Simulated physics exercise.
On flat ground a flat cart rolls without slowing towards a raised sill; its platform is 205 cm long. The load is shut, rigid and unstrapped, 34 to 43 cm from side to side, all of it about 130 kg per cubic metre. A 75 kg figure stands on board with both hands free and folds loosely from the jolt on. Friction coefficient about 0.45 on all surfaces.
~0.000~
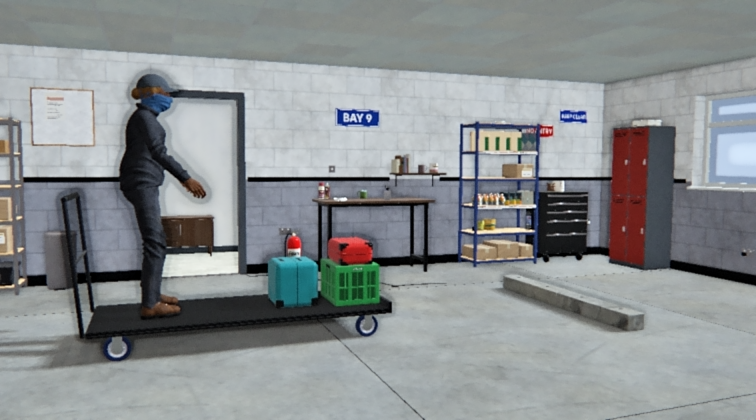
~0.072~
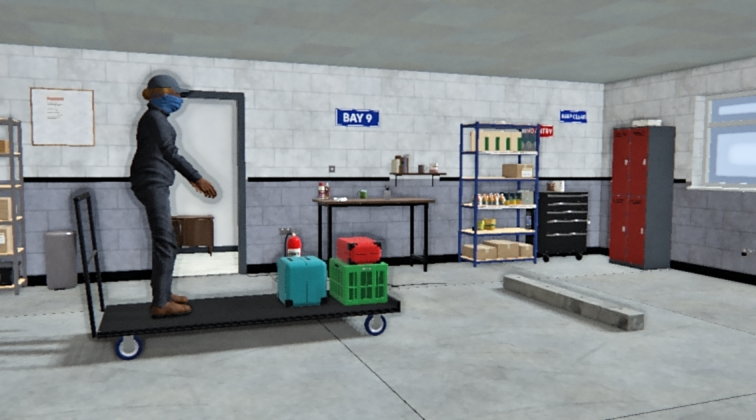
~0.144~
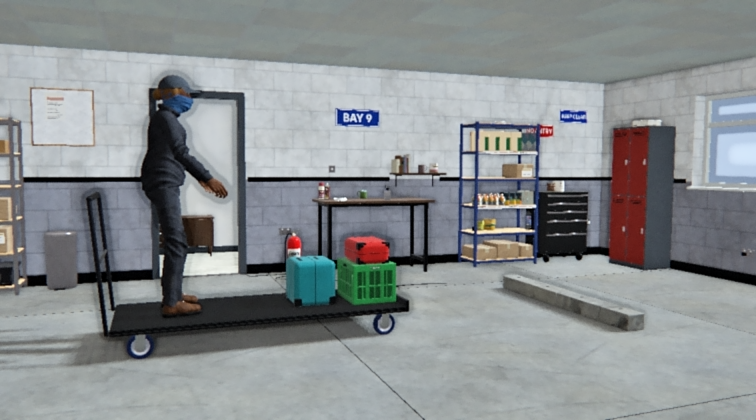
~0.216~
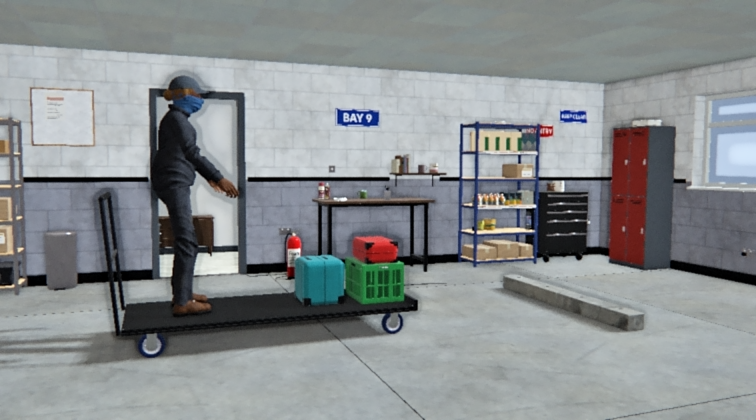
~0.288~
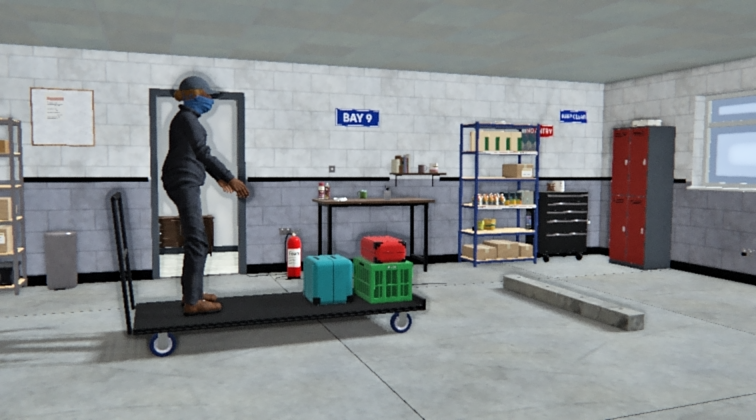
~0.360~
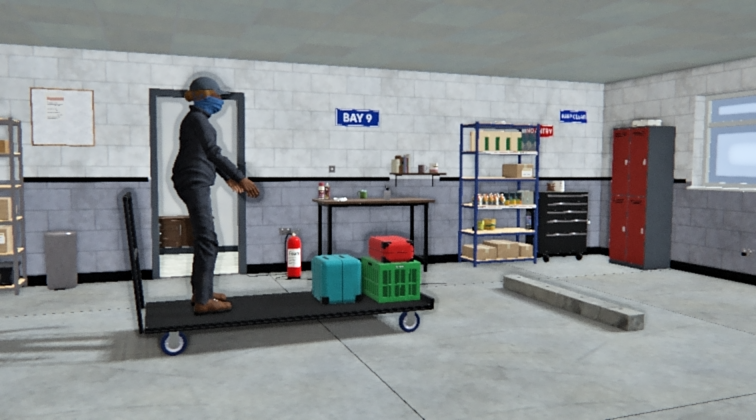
The clip opens with a capped, masked figure standing on a black flat cart at the left of a garage, beside a teal suitcase and a red one on a green crate. The cart rolls steadily right, carrying figure and load past the doorway, partway toward a low sill on the floor.
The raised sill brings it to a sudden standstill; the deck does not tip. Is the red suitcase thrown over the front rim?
The red suitcase stays on at this speed.
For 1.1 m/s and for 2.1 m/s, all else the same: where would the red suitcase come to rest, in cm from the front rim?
About 10 cm behind and 50 cm past.
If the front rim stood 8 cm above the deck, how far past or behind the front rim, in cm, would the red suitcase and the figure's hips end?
In that case red 10 behind, hips 140 behind.
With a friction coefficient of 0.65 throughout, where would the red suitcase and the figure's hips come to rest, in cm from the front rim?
In that case red 10 behind, hips 140 behind.
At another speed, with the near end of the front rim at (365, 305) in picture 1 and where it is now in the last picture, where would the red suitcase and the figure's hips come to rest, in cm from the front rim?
In that case red 60 past, hips 140 behind.
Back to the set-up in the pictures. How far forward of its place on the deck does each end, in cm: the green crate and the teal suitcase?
Green 0, teal 15.
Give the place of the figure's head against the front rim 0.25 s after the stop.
Some 140 cm behind it.
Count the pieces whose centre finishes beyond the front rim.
0 in all.
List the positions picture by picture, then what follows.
Red suitcase (350, 251), teal suitcase (293, 281), rim corner (391, 308); 0 cm covered, 186 to go, in the first frame.
Red suitcase (358, 251), teal suitcase (301, 281), rim corner (399, 307); 7 cm covered, 179 to go, in the second frame.
Red suitcase (366, 250), teal suitcase (310, 280), rim corner (408, 307); 14 cm covered, 172 to go, in the third frame.
Red suitcase (374, 250), teal suitcase (319, 280), rim corner (416, 306); 21 cm covered, 165 to go, in the fourth frame.
Red suitcase (382, 249), teal suitcase (328, 279), rim corner (424, 305); 28 cm covered, 158 to go, in the fifth frame.
Red suitcase (390, 249), teal suitcase (336, 279), rim corner (433, 305); 35 cm covered, 151 to go. Speed about 1.0 m/s, in the sixth frame.
The wheels strike at 1.92 s.
After 2.47 s the red suitcase is 10 cm behind the rim, tilted 0°, near (556, 242) in the last picture's view.
After 2.92 s the red suitcase is 10 cm behind the rim, tilted 0°, near (556, 242) in the last picture's view.
Final state at 3.2 s, nothing is past the rim; behind it, red suitcase, green crate, teal suitcase and the figure's hips.
